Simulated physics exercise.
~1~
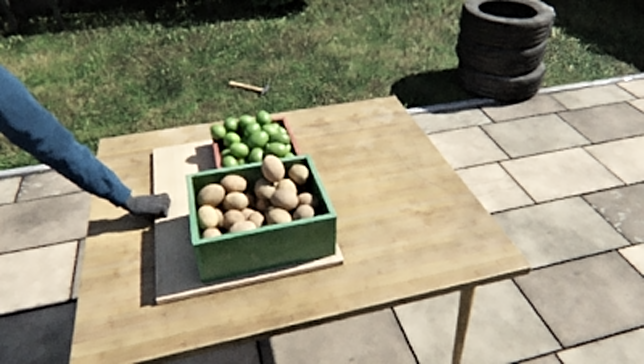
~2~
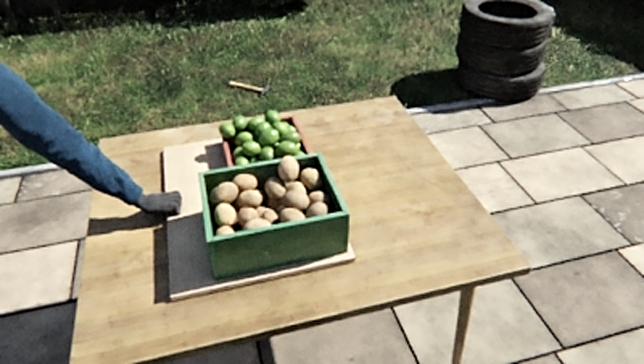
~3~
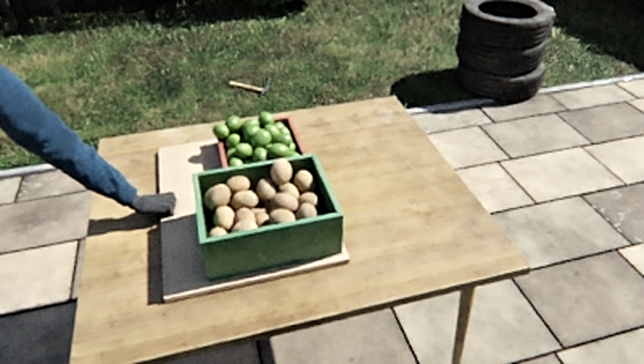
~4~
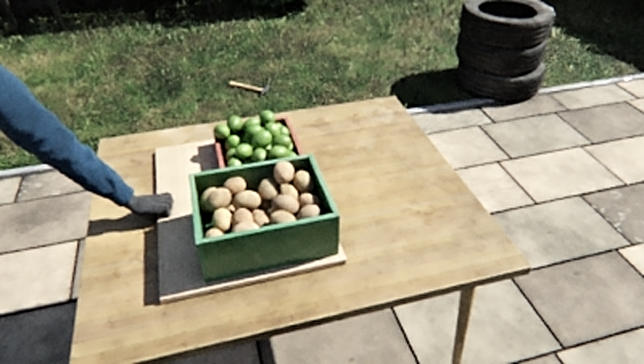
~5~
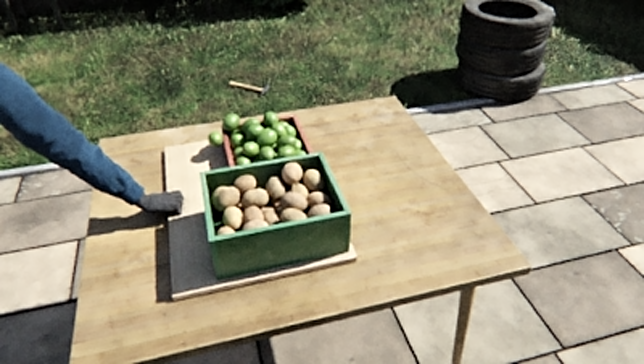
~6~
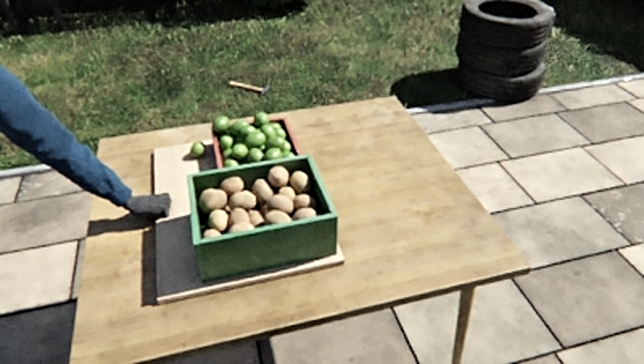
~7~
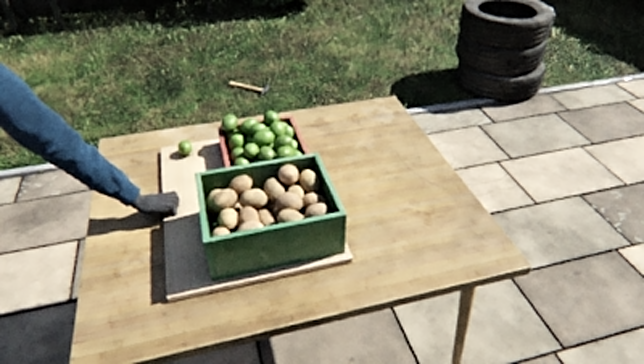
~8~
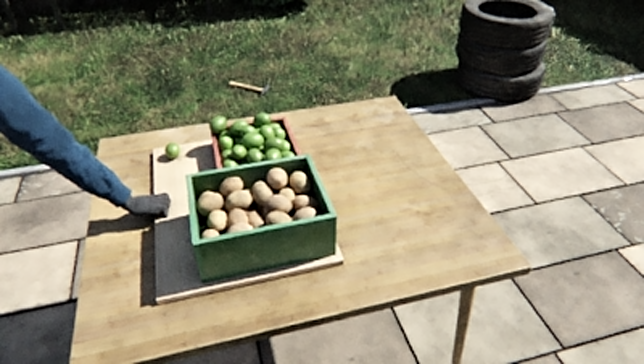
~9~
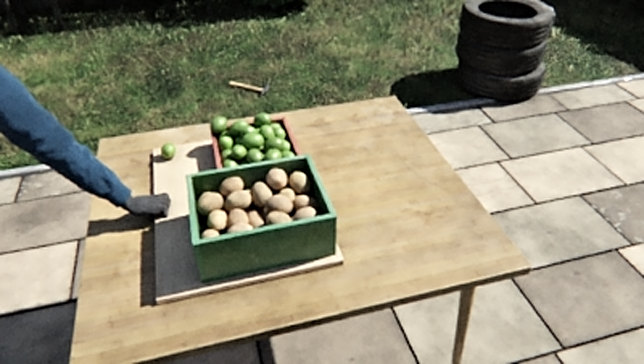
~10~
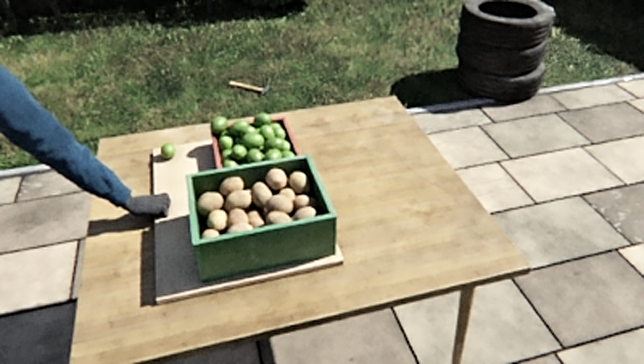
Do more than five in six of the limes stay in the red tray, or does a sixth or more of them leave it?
More than five in six of the limes stay in the red tray. Only one lime ends up outside it, resting on the board to the left.
